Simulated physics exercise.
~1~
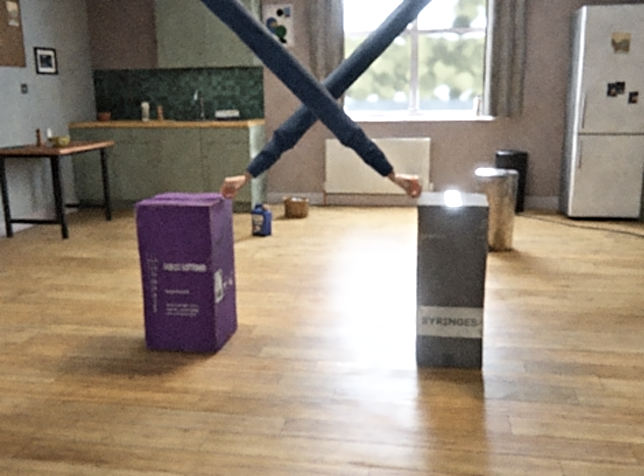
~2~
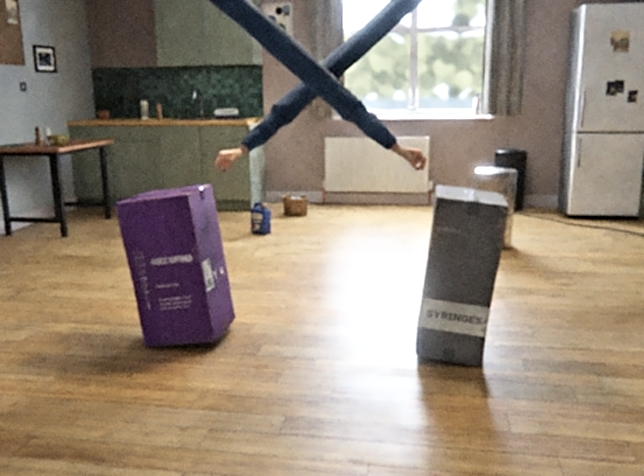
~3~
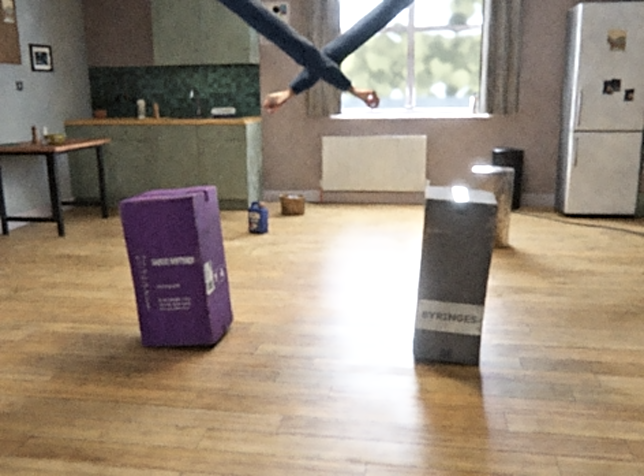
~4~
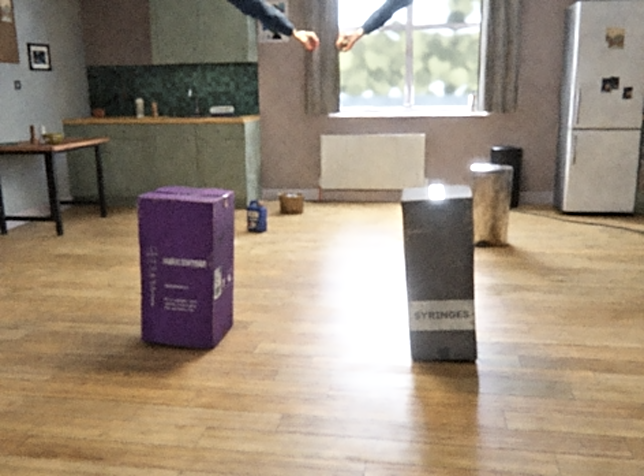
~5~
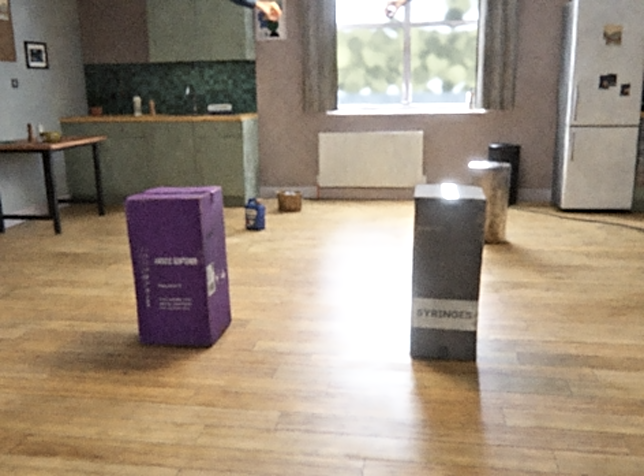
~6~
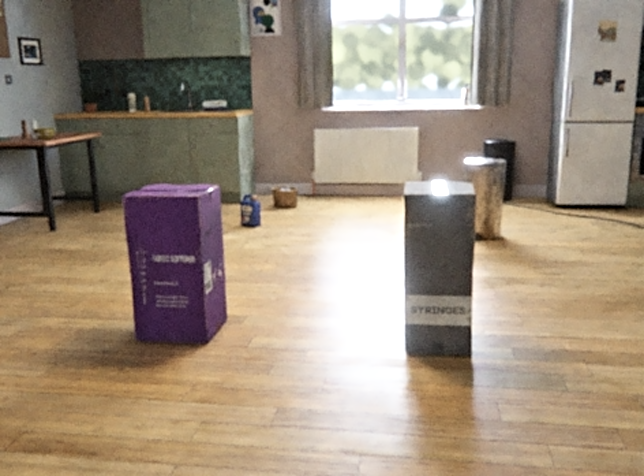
Two crossed arms reached in and gave a tall purple box and a grey box quick shoves, then drew back up out of view, while both boxes tilted slightly, rocked back and ended up standing upright on the wooden floor.
